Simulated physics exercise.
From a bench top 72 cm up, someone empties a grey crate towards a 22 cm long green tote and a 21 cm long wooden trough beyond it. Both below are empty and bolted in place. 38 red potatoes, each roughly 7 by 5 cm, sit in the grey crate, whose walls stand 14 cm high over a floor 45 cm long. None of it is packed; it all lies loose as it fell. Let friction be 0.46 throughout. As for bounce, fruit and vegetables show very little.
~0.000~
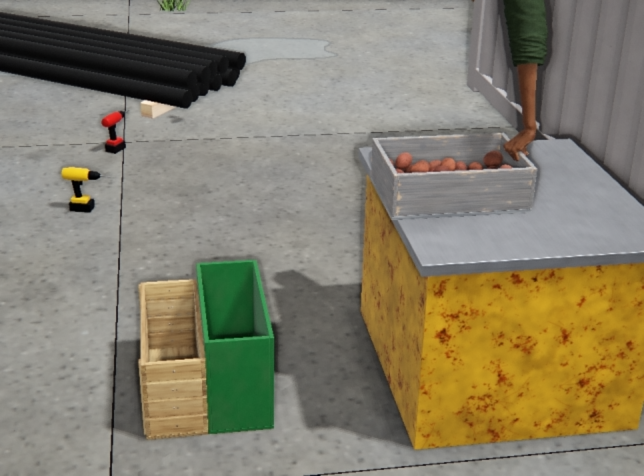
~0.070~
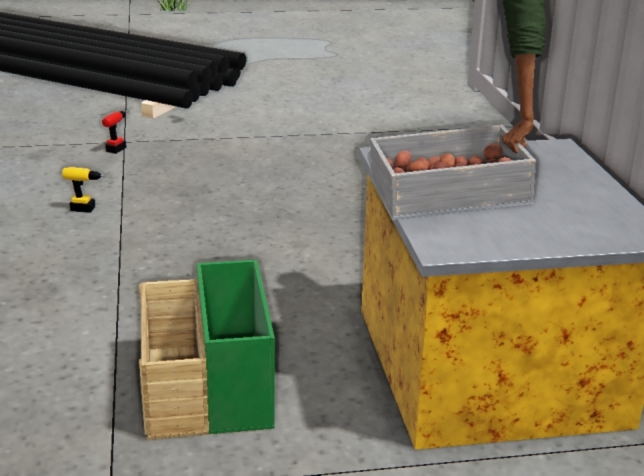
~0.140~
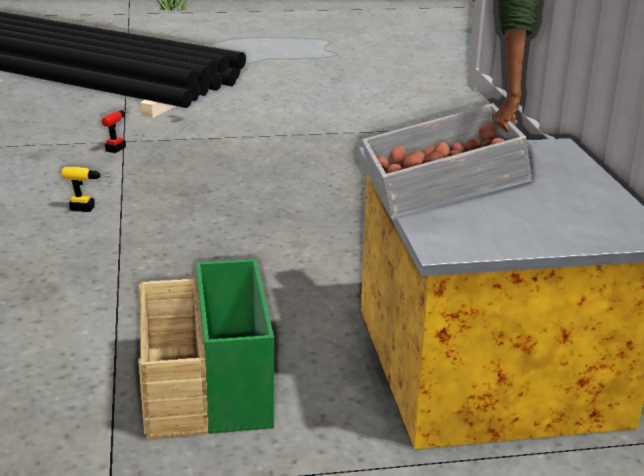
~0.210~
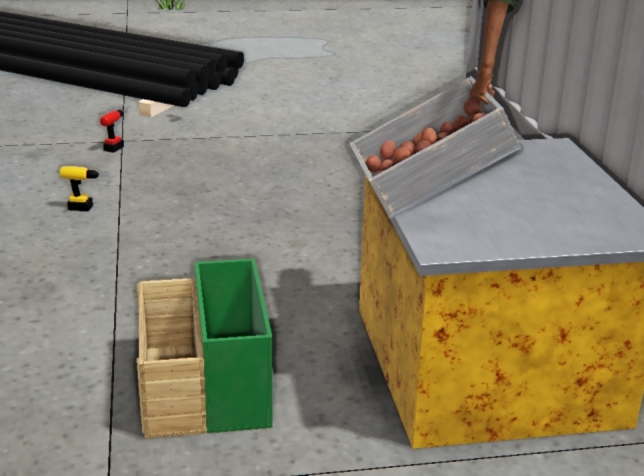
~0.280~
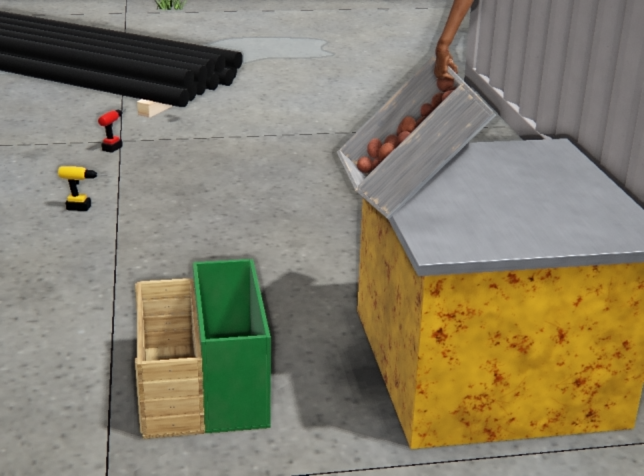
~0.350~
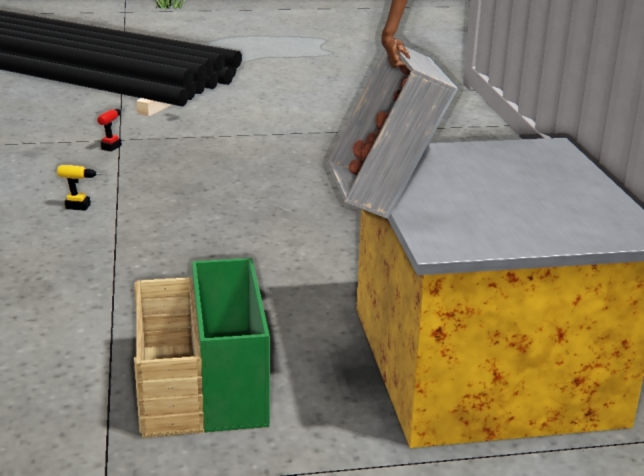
An arm tilting a grey crate of red potatoes steeply leftward at the edge of a rusty yellow bench, potatoes still inside.
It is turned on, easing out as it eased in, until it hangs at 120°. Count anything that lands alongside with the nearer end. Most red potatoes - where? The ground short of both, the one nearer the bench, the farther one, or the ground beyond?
Most of them: Short.
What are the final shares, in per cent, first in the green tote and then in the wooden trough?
It works out to roughly 25 per cent and 15 per cent, in that order.
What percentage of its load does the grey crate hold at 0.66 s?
Around 25 per cent of the load.
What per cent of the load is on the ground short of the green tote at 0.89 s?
Estimated fraction: Some 20 percent.
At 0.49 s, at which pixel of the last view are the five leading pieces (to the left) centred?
The five leading pieces sit around (331, 110).
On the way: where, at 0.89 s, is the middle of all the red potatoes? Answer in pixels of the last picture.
Around (241, 340).
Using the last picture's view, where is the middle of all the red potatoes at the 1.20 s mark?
Somewhere around (249, 376) in pixels.
After 0.49 s, tilt 100°; 38 still in the grey crate.
After 0.66 s, tilt 120°; 10 still in the grey crate and 28 in the air.
After 0.89 s, tilt 120°; 2 still in the grey crate, 9 in the green tote, 5 in the wooden trough, 7 on the ground short of the green tote and 15 in the air.
When it is over (at 1.20 s), 10 in the green tote, 6 in the wooden trough, 18 on the ground short of the green tote and 4 on the ground beyond the wooden trough.
